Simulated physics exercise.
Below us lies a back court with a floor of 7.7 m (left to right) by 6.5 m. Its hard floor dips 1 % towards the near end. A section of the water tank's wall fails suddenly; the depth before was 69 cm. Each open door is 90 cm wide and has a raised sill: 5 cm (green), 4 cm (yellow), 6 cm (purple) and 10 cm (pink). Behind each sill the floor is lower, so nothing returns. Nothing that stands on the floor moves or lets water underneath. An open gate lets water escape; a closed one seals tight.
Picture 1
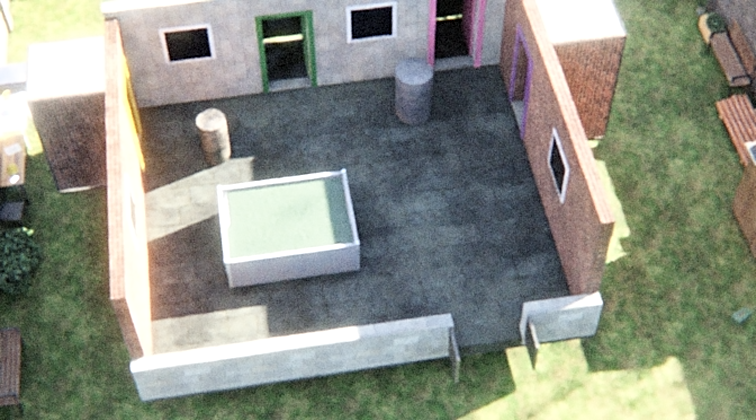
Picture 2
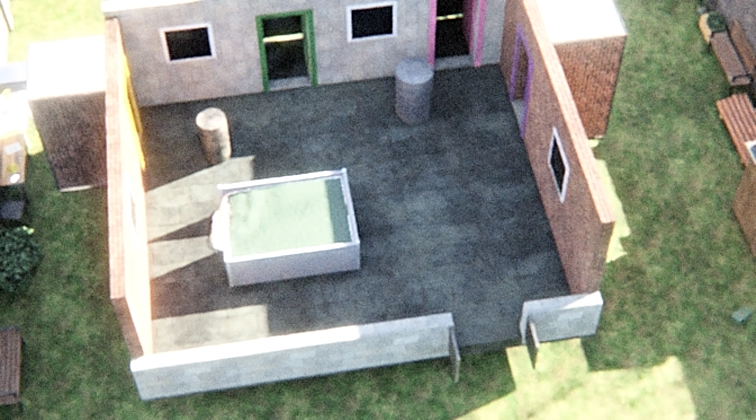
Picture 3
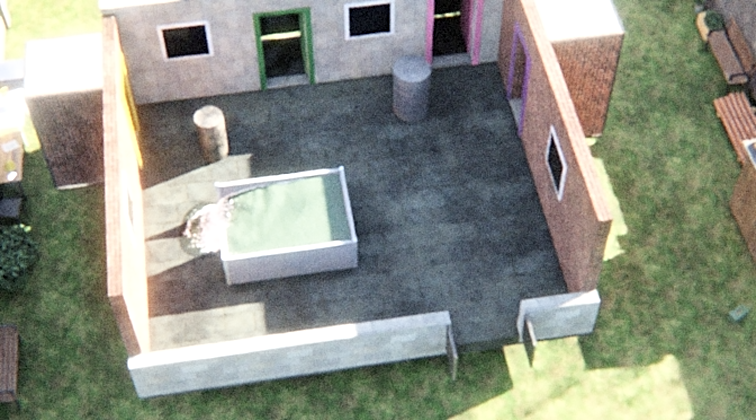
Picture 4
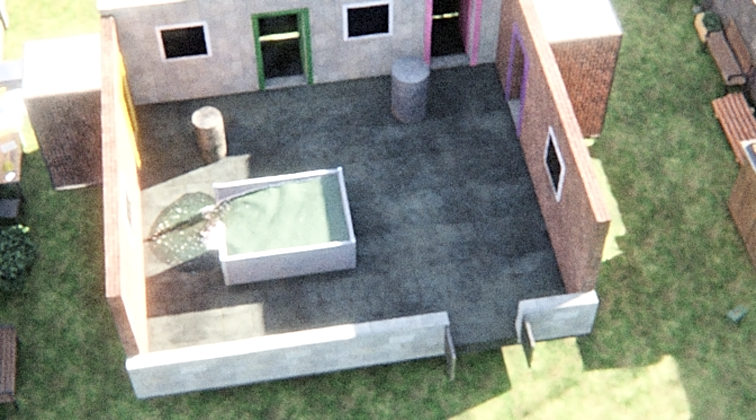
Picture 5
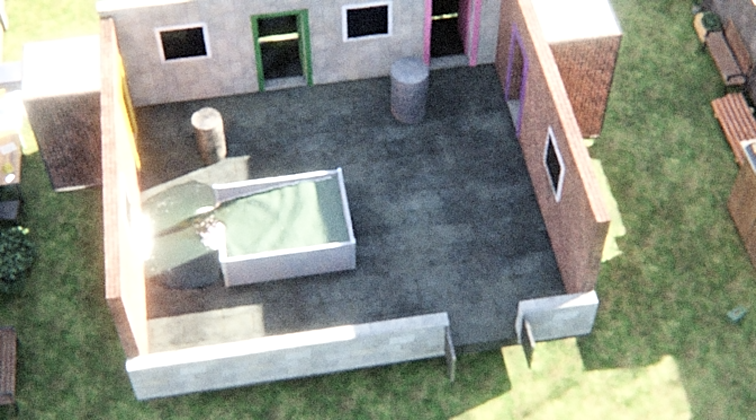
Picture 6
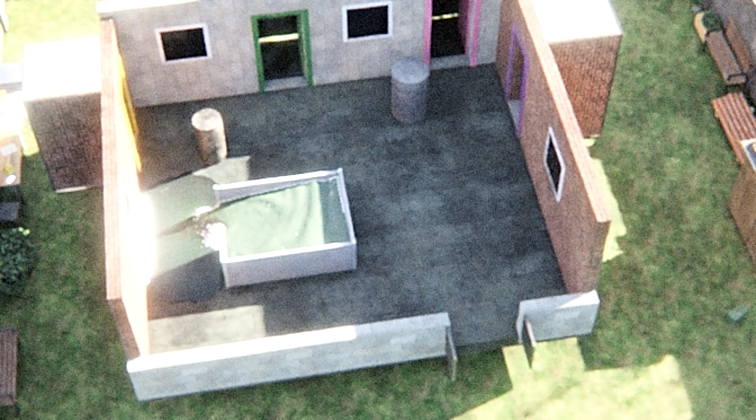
In a walled back court seen from above, the left side of a rectangular water tank gives way and water pours out, fanning across the dark floor to the brick wall on the left and spreading along it.
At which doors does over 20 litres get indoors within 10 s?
The water let in: At the green door it does not reach the limit; at the yellow door it goes over the limit; at the purple door it keeps below the limit; at the pink door it keeps below the limit.
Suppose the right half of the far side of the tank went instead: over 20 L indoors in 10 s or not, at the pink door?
Against that limit: Pink under.
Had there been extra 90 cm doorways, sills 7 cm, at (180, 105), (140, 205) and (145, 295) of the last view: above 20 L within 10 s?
In turn: Past it, past it, over.
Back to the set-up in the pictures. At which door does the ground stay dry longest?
The purple one.
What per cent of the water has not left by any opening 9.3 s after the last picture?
Roughly 96 in a hundred.
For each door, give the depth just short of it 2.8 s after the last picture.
In cm: Green 4, yellow 8, purple 0, pink 0.
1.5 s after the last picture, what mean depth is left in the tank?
About 42 cm.
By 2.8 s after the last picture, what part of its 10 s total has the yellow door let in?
About 35 per cent.
Then, 0.7 s after the last picture water covers 10 % of the floor and is deepest (42 cm) near (152, 238); green door not reached, yellow door 8 cm at the sill, 0 L in, purple door not reached, pink door not reached.
Then, 1.5 s after the last picture water covers 20 % of the floor and is deepest (36 cm) near (143, 239); green door not reached, yellow door 10 cm at the sill, 9 L in, purple door not reached, pink door not reached.
Then, 2.8 s after the last picture water covers 35 % of the floor and is deepest (24 cm) near (152, 238); green door 4 cm at the sill, 0 L in, yellow door 8 cm at the sill, 26 L in, purple door not reached, pink door not reached.
Then, 5.3 s after the last picture water covers 75 % of the floor and is deepest (16 cm) near (150, 370); green door 5 cm at the sill, 0 L in, yellow door 8 cm at the sill, 46 L in, purple door not reached, pink door 4 cm at the sill, 0 L in.
Then, 9.3 s after the last picture water covers 95 % of the floor and is deepest (12 cm) near (567, 300); green door 3 cm at the sill, 0 L in, yellow door 6 cm at the sill, 77 L in, purple door 4 cm at the sill, 0 L in, pink door 2 cm at the sill, 0 L in.
